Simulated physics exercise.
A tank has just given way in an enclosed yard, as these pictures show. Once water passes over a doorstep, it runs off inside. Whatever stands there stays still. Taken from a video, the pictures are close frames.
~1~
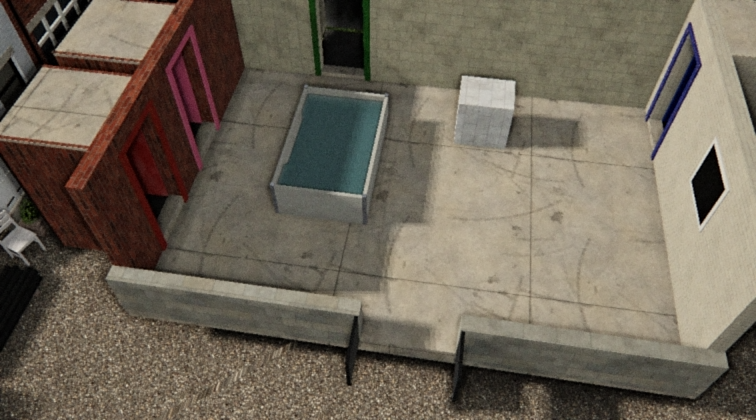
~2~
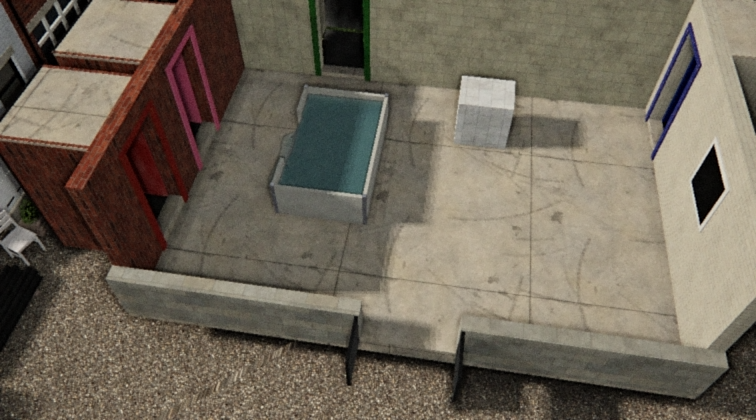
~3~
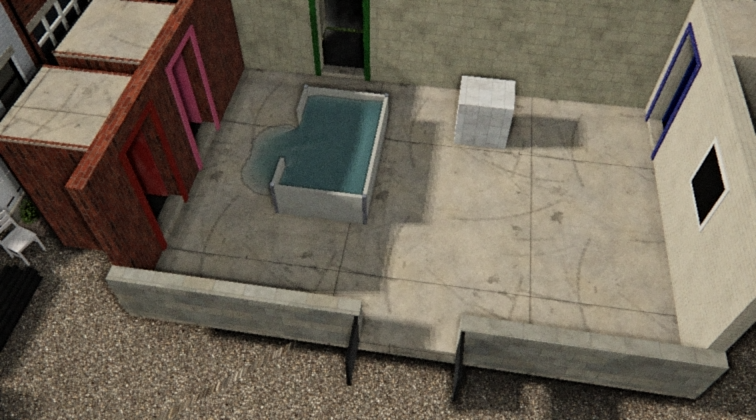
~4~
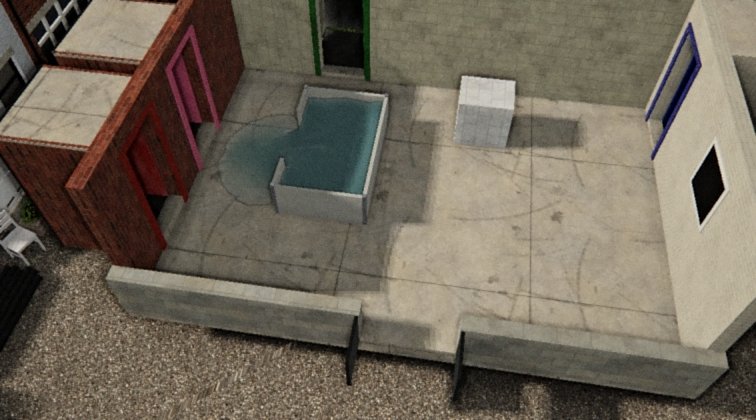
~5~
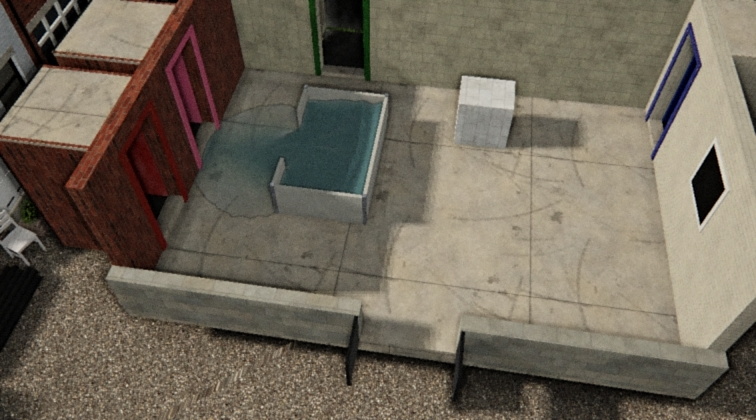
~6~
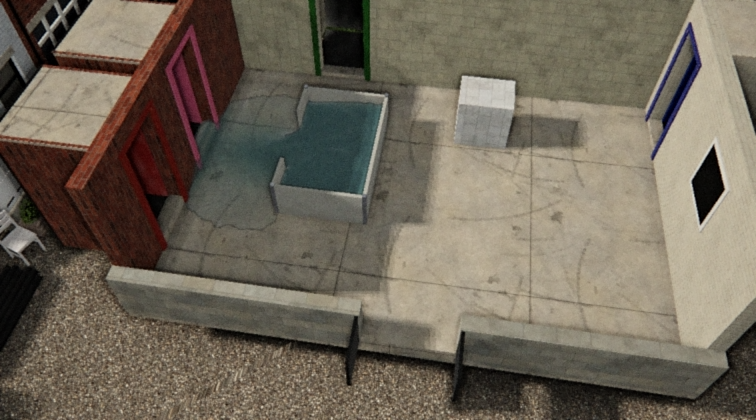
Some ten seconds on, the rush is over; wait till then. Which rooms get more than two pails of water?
At the end, blue door: Two buckets or fewer. Green door: Two buckets or fewer. Red door: Two buckets or fewer. Pink door: Over two buckets.
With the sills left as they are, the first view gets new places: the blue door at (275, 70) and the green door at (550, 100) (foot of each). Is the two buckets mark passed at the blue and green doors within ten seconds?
After that, the blue door tops the limit and the green door stays within the limit.
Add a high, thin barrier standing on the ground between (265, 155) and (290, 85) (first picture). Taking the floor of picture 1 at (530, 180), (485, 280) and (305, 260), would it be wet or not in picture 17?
Taking the points in the order given, they are high and dry, high and dry and high and dry.
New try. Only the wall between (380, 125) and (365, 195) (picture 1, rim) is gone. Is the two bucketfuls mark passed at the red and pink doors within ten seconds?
I think the red door remains below the limit and the pink door remains below the limit.
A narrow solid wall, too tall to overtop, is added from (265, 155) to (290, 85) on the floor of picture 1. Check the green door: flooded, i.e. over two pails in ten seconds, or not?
I'd say the green door overshoots the limit.
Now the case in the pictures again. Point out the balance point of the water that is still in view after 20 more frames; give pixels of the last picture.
The spot I would choose is (285, 166).
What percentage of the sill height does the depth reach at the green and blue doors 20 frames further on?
First around 80 percent, second around 0 percent.
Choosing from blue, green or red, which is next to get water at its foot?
My answer: The red one.
A moment on, water covers 15 % of the floor; the blue door not reached, the green door not reached, the red door wet at the sill, nothing in, the pink door over two buckets in.
Next, water covers 20 % of the floor; the blue door not reached, the green door wet at the sill, nothing in, the red door wet at the sill, nothing in, the pink door far over two buckets in.
Then, water covers 35 % of the floor; the blue door not reached, the green door wet at the sill, nothing in, the red door wet at the sill, nothing in, the pink door far over two buckets in.
Later, water covers 70 % of the floor; the blue door not reached, the green door wet at the sill, nothing in, the red door wet at the sill, nothing in, the pink door far over two buckets in.
In the end, water covers 95 % of the floor; the blue door wet at the sill, nothing in, the green door wet at the sill, nothing in, the red door wet at the sill, nothing in, the pink door far over two buckets in.
